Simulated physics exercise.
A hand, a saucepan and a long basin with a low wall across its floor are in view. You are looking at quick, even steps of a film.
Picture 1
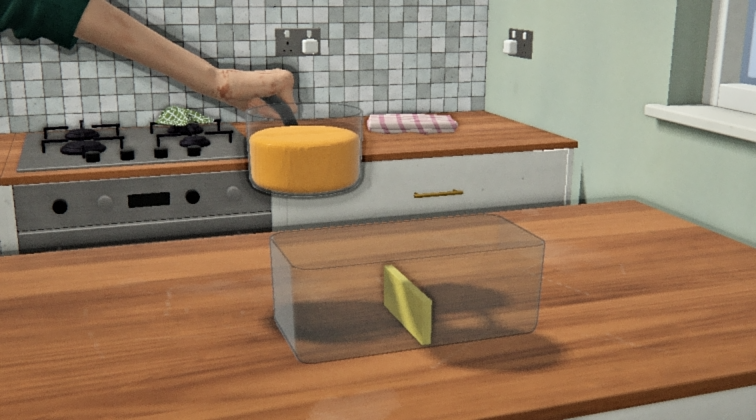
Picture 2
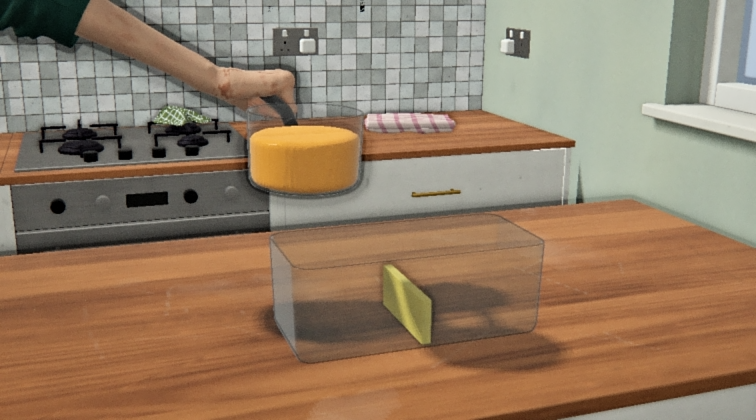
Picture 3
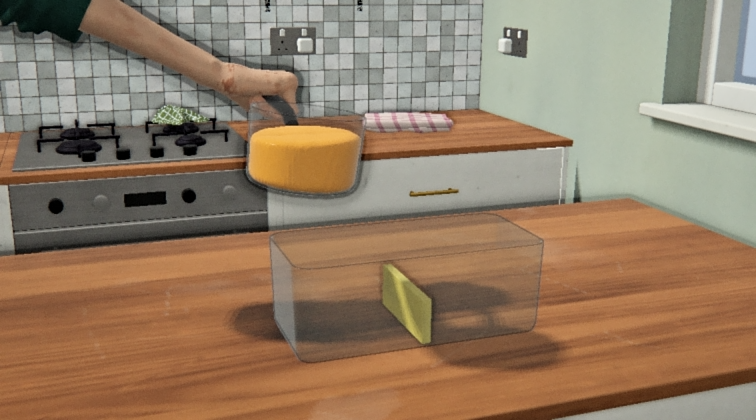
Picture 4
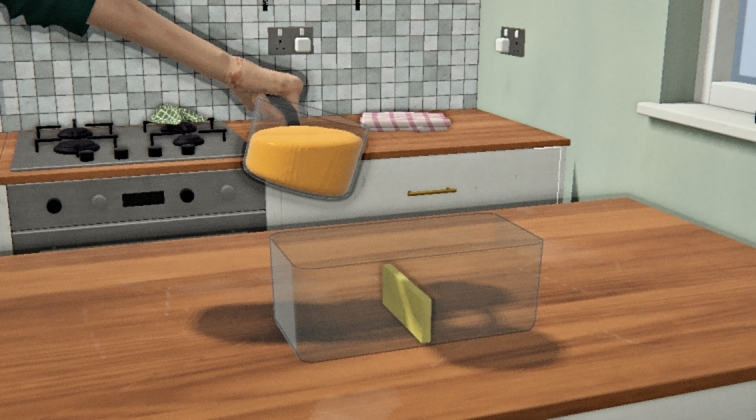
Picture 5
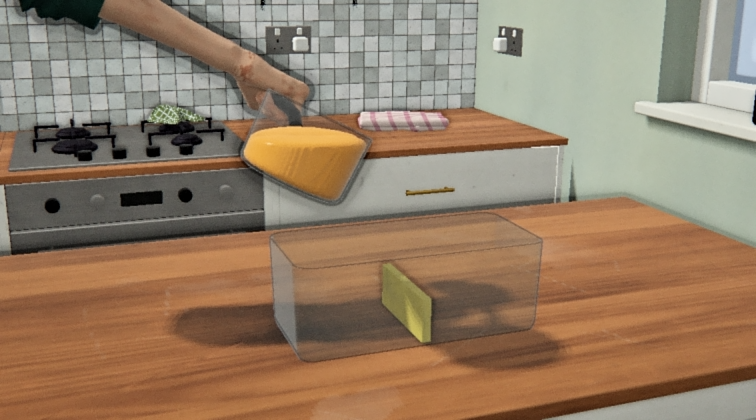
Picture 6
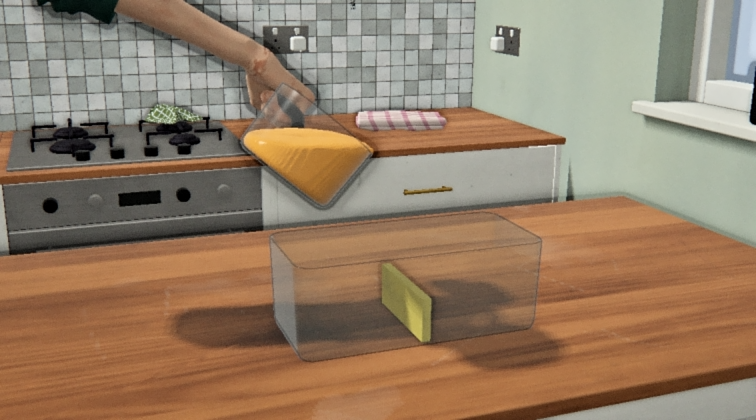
A hand holds a clear saucepan of orange liquid above a wooden counter and tilts it further and further to the right, the liquid shifting toward its lower side, near a transparent basin with a low yellow-green wall inside.
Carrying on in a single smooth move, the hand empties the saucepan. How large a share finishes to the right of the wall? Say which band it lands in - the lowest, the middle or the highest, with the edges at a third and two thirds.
The share right of the wall is the low band, below one third.
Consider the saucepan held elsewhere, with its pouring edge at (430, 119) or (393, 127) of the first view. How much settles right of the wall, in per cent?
Try one: 90 %; try two: 60 %.
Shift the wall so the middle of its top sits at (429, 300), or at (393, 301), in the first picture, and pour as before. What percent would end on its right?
Estimated: 20 % first, 45 % second.
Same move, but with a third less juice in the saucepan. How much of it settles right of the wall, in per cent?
I'd say roughly 0 percent.
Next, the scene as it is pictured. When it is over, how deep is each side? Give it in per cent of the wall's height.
It settles around 50 on the left side and around 10 on the right side.
A moment on, the saucepan is tipped right over and 29 per cent is still to pour, 26 is left of the wall and 7 right of it.
Next, the saucepan is tipped right over and 5 per cent is still to pour, 76 is left of the wall and 13 right of it.
Then the saucepan is tipped right over and 0 per cent is still to pour, 80 is left of the wall and 15 right of it.
Later the saucepan is tipped right over and 0 per cent is still to pour, 81 is left of the wall and 17 right of it.
Finally, 81 per cent lies left of the wall, 17 right of it and 2 outside.
